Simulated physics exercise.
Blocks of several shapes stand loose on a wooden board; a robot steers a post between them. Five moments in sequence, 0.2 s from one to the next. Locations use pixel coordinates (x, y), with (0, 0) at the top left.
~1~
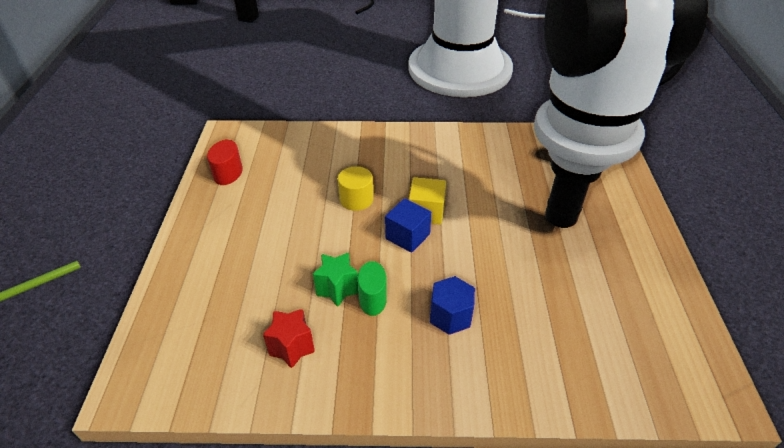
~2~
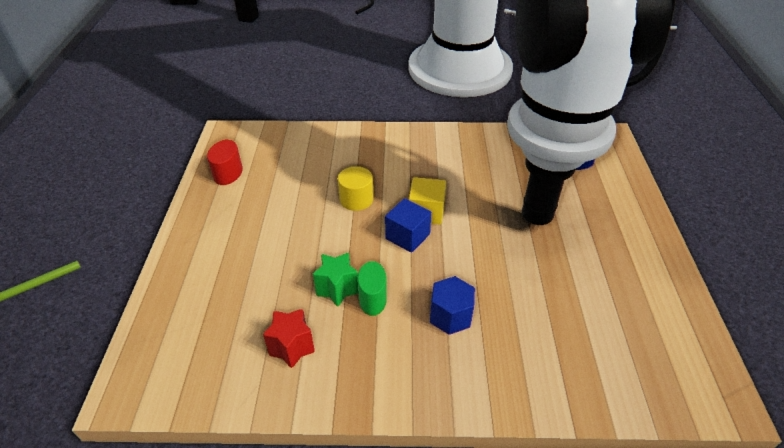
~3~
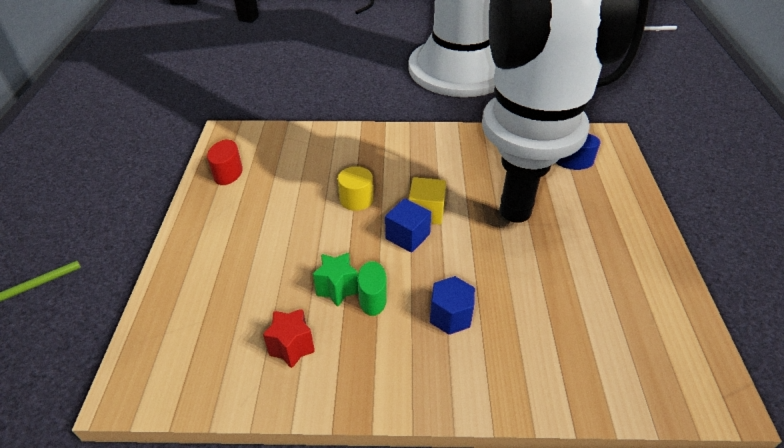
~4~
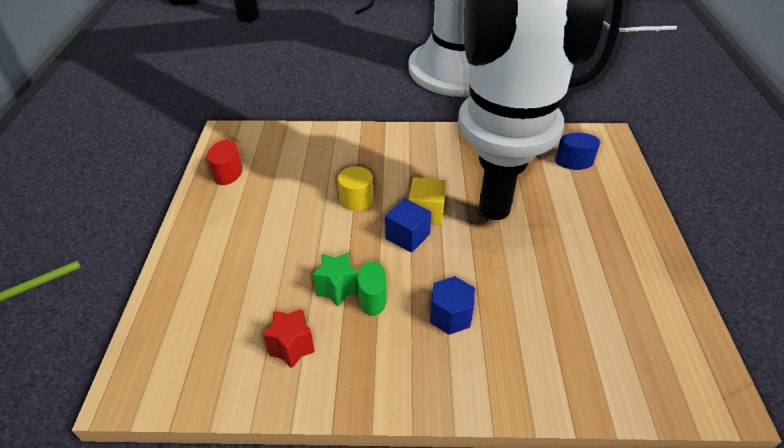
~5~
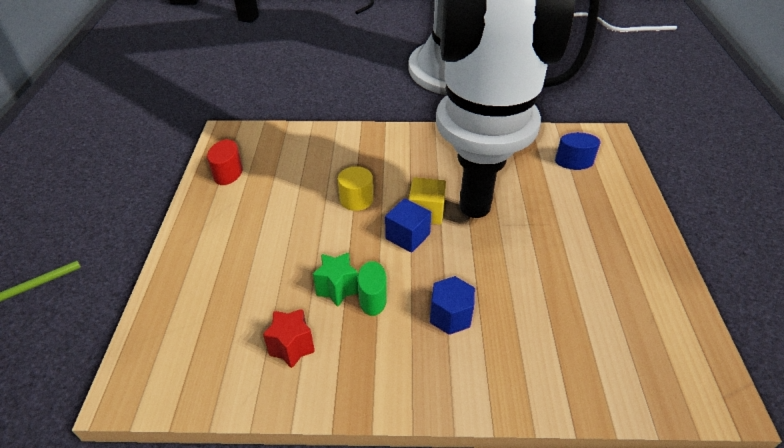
A robot arm moves its black post left across the wooden board, toward the yellow and blue blocks.
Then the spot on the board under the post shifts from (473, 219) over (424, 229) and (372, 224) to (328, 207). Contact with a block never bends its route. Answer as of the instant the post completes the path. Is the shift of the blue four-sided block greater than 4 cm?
My answer is yes.
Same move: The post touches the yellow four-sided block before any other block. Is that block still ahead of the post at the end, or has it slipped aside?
Beside or behind.
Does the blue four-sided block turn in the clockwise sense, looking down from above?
No, that is not what happens.
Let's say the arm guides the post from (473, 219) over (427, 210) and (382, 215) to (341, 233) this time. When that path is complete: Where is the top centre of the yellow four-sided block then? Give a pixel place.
(340, 183)
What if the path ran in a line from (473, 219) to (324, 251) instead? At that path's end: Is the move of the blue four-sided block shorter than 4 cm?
No
On the path given first. One third of the way, post at (423, 218); blue four-sided block at (388, 217); yellow four-sided block at (408, 186), turned 60° clockwise.
Two thirds of the way, post at (371, 213); blue four-sided block at (342, 223), turned 45° anticlockwise; yellow four-sided block at (401, 183), turned 85° clockwise.
At the end, post at (327, 196); green star-shaped block not moved; yellow circular block at (346, 167); blue four-sided block at (337, 222), turned 65° anticlockwise; yellow four-sided block at (401, 183), turned 85° clockwise.
